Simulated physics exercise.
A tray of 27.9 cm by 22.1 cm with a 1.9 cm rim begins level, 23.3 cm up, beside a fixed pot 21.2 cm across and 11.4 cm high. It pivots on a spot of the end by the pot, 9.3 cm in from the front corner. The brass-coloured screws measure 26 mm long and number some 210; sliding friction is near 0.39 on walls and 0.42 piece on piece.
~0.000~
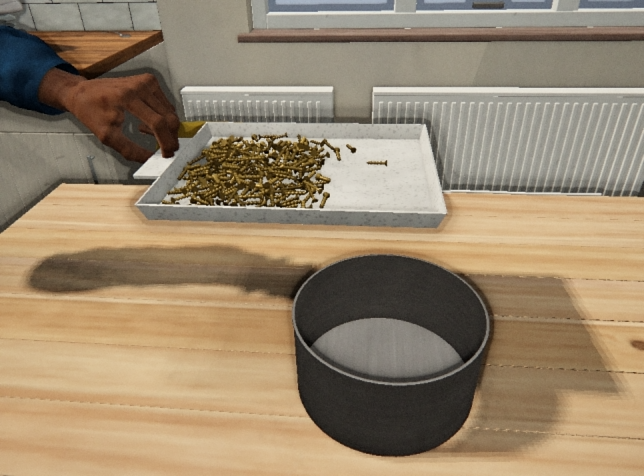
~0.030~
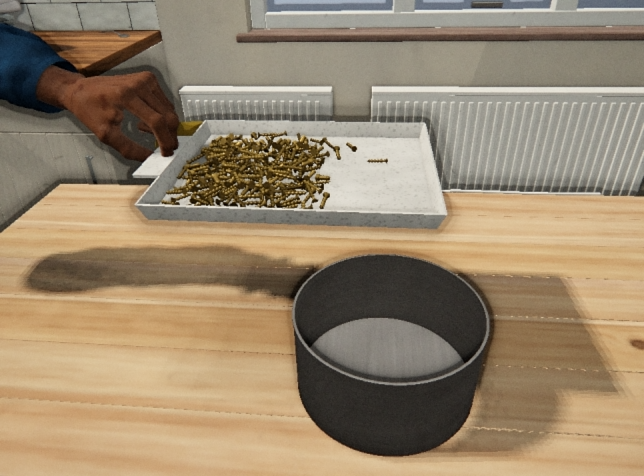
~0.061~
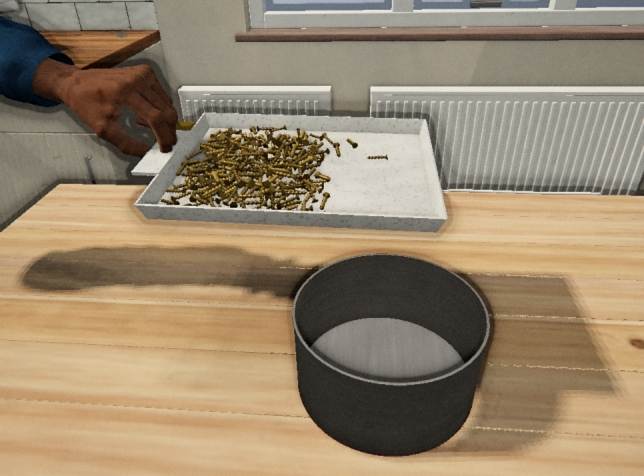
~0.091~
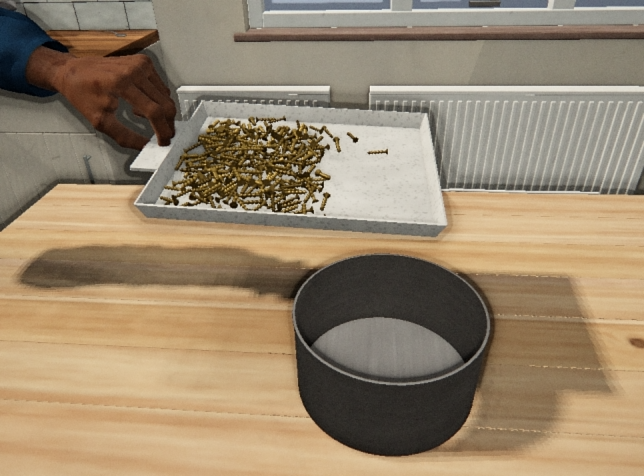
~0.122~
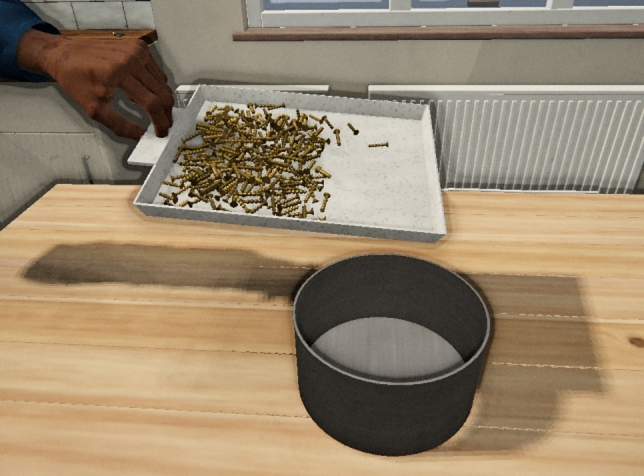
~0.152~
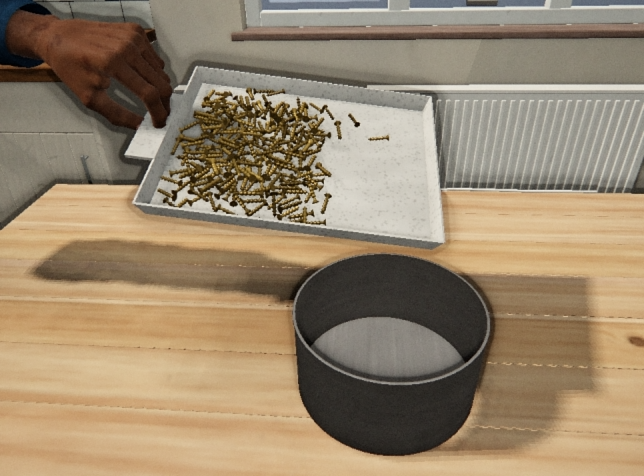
A shallow pale tray of brass-coloured screws, with a hand at its left end, started out level behind a dark round pot on a wooden table, then tilted steadily as its far side rose.
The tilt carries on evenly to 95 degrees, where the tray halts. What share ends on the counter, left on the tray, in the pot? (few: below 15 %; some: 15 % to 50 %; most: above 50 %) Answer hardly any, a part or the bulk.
On the counter: A part; left on the tray: Hardly any; in the pot: The bulk.
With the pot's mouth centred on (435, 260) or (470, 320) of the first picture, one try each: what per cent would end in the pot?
About 5 and 20 per cent.
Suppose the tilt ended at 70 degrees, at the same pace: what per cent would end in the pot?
In that case some 60 per cent.
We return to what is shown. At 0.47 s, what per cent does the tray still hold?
Some 85 per cent of the load.
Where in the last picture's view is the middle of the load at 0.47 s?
At about (297, 234).
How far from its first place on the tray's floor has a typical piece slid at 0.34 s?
Roughly 3 cm.
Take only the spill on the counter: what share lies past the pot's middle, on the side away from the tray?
About 10 per cent.
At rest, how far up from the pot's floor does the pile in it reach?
About 2.0 cm.
After 0.34 s, tilt 58 degrees; the tray holds 100 %, the pot 0 %.
After 0.47 s, tilt 85 degrees; the tray holds 85 %, the pot 0 %.
After 0.73 s, tilt 95 degrees; the tray holds 0 %, the pot 65 %.
By 1.6 s all is still; counter 35 %, tray 0 %, pot 65 %.
